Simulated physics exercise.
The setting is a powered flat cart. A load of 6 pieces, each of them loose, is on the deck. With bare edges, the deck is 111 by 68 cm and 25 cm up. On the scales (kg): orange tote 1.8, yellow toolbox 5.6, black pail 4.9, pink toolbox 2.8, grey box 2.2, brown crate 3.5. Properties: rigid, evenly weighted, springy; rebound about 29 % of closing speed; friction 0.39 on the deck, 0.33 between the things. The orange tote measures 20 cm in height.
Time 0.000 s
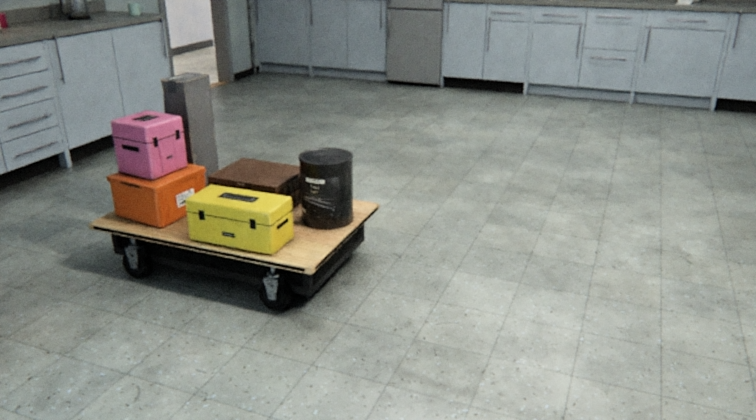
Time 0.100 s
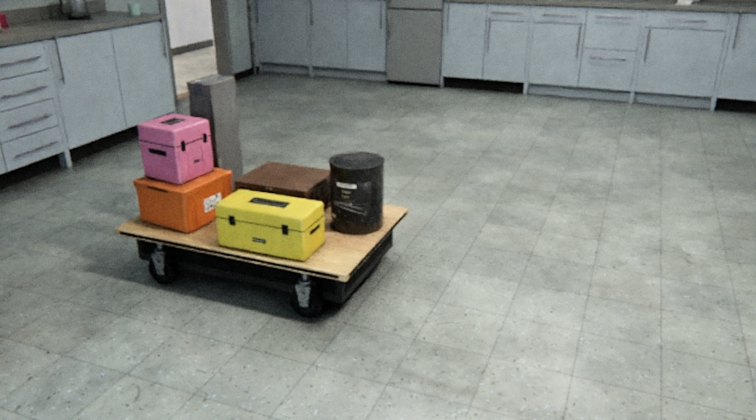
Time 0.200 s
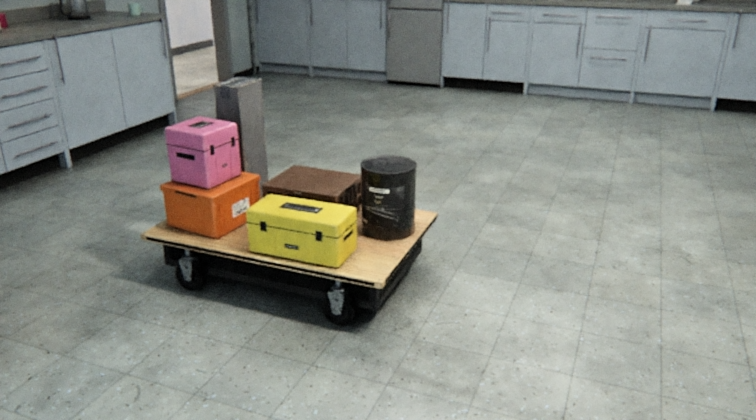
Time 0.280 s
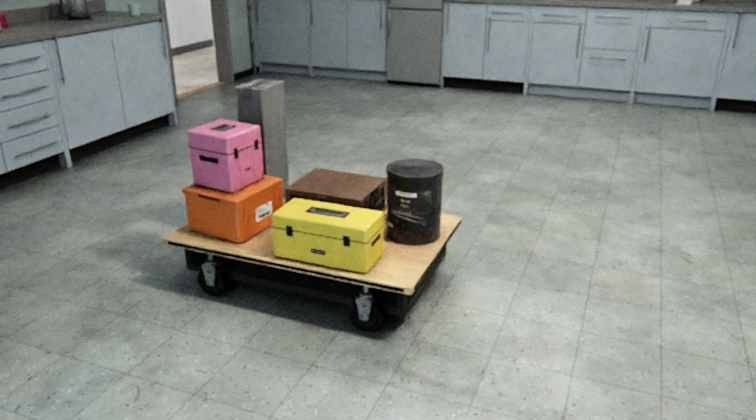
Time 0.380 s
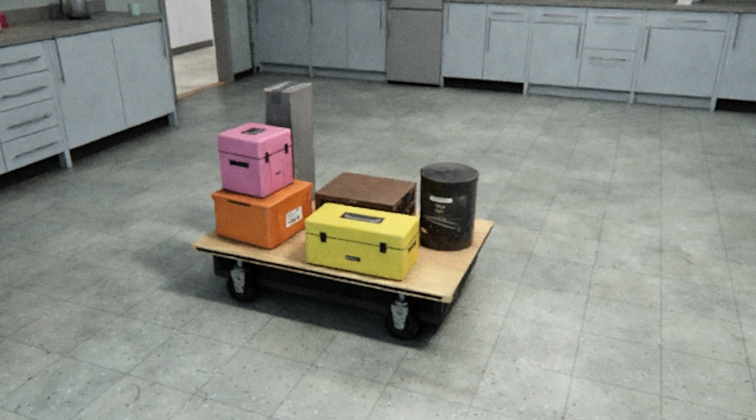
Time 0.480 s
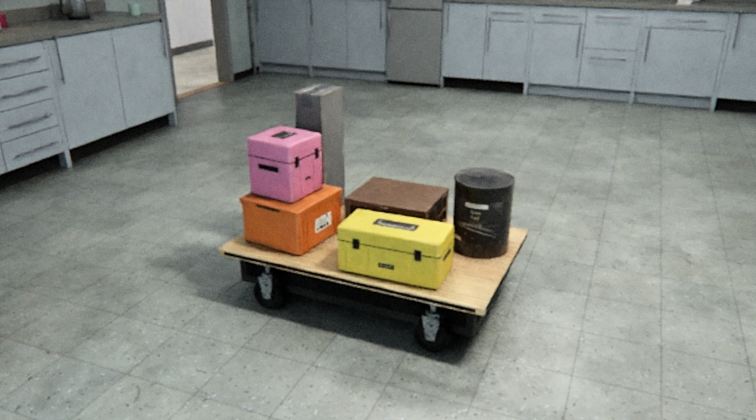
A low flat cart with a plywood deck and dark wheels rolls across the grey tiled floor of a kitchen-like room, seen from a raised, still viewpoint. On it, a pink toolbox sits atop an orange tote at the left, with a tall grey box and brown crate behind, a yellow toolbox in front and a black pail at the right. The cart moves steadily rightward and slightly nearer, its load keeping the same arrangement.
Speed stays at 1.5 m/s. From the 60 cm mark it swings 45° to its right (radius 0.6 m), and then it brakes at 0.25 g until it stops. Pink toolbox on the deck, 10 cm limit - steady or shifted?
Steady.
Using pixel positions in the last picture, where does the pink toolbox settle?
Somewhere around (432, 253).
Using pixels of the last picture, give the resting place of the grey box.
It comes to rest somewhere around (594, 305).
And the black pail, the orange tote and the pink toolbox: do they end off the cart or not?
Once it all settles, the black pail leaves its surface, the orange tote stays on its surface and the pink toolbox stays on its surface.
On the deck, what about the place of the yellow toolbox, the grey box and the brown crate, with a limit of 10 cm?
In short, the yellow toolbox leaves its position, the grey box leaves its position, the brown crate leaves its position.
By 0.68 s, 102 cm covered, turned 26°; black pail now off the cart; yellow toolbox 18 cm from its spot; brown crate 11 cm from its spot.
By 0.98 s, 146 cm covered, turned 45°; yellow toolbox 26 cm from its spot; brown crate 19 cm from its spot; grey box tilted 5°.
When it is over (2.1 s), off the cart, black pail; lying over on the deck, grey box; not toppled but over 10 cm from the start, yellow toolbox and brown crate; the other 2 within 10 cm of the start. End places, in pixels of the last picture, pink toolbox near (432, 253).
